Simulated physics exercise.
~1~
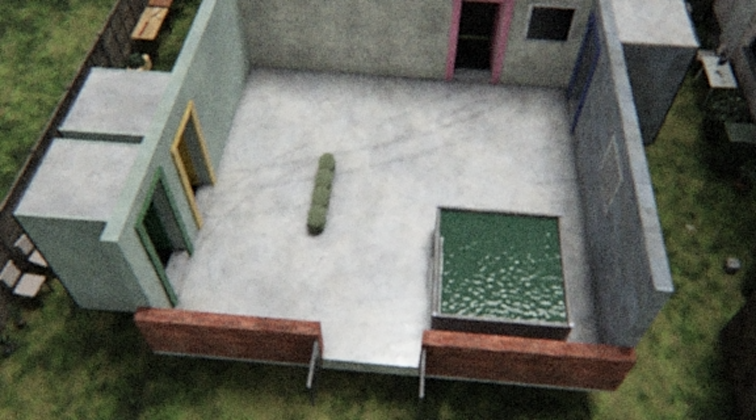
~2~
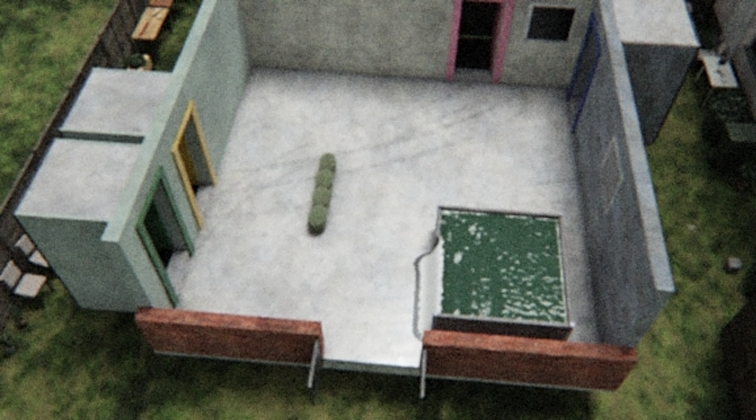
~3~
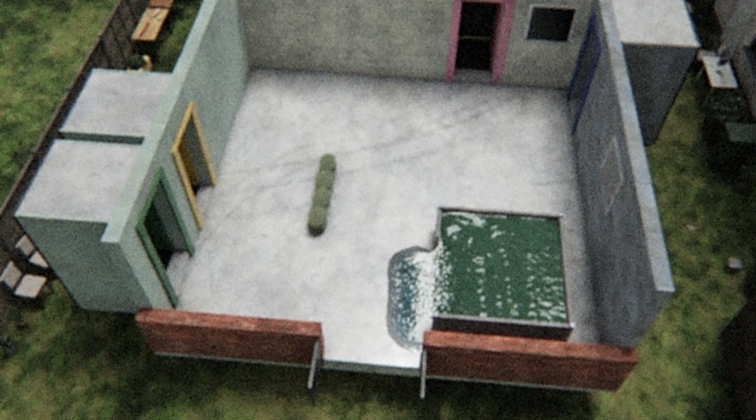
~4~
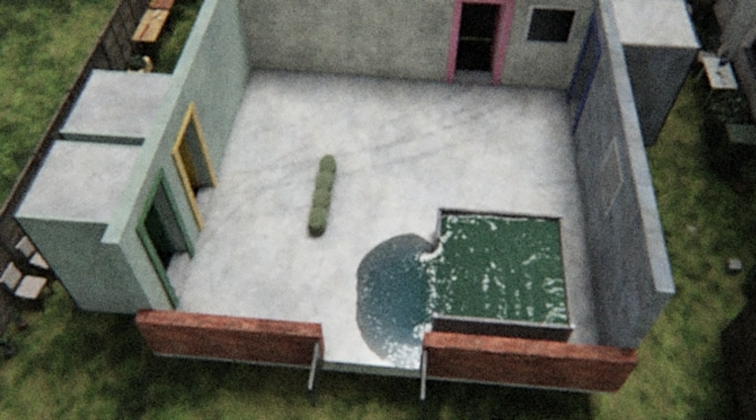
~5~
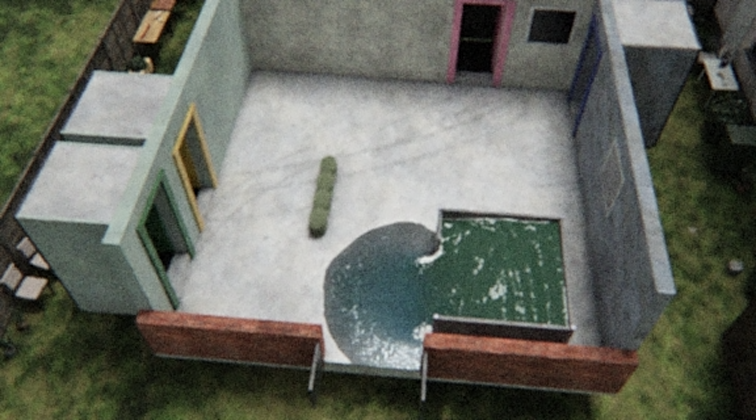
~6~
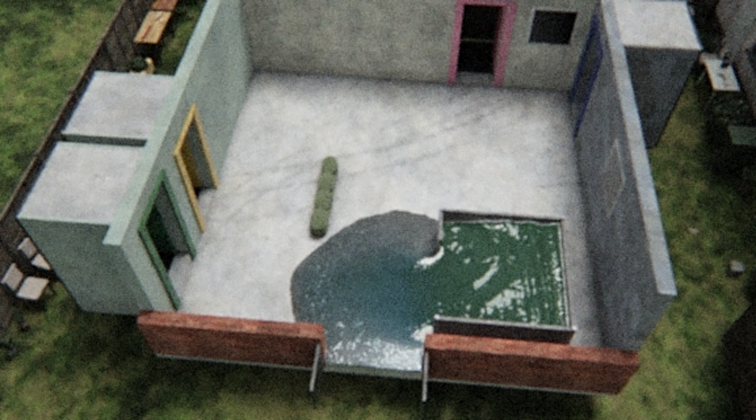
Water burst out of the left side of a green tank in a walled yard, then spread across the pale paving in a widening, rounded pool toward the left and along the low brick wall.
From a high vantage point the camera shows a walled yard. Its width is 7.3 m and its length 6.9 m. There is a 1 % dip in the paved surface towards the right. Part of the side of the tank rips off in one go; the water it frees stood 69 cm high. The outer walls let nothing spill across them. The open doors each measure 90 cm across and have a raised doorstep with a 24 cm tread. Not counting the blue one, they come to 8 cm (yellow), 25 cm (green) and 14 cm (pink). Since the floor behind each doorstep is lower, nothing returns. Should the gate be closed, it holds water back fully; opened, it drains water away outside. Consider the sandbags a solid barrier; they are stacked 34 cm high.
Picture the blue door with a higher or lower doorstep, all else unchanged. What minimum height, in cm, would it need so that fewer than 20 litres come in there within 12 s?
About 9 cm.
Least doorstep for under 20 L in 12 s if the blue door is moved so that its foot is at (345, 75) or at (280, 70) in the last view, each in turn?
Around 10.0 and 11.5 cm respectively.
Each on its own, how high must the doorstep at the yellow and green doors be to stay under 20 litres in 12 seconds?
Some 14.0 cm for yellow, some 26 cm for green.
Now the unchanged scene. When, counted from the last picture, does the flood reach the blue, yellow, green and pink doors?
Blue 7.0 s, yellow 1.0 s, green 0.5 s, pink 4.5 s.
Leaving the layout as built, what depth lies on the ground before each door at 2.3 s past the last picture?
Centimetres: Blue = 0, yellow = 18, green = 31, pink = 0.
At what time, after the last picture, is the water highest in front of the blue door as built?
Some 8.0 s, more or less.
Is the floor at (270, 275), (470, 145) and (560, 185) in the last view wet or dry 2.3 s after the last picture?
First wet through, second bone-dry, third bone-dry.
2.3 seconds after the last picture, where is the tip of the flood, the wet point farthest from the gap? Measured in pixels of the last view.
(237, 124).
Then, 0.7 s after the last picture water covers 25 % of the floor, deepest (35 cm) near (427, 309); it has not reached the blue door.
Then, 2.3 s after the last picture water covers 40 % of the floor, deepest (34 cm) near (169, 334); it has not reached the blue door.
Then, 11.3 s after the last picture water covers 95 % of the floor, deepest (12 cm) near (566, 92); 12 cm at the blue door, 1 litre in over its 12 cm doorstep.
At the blue door as built, the water peaked near 13 cm, 7.9 s after the last picture.
Run again over the same 12 s with other heights there, 36 litres in over 7.5 cm, 10 litres over 10 cm. The limit of 20 litres is kept from about 9 cm up.
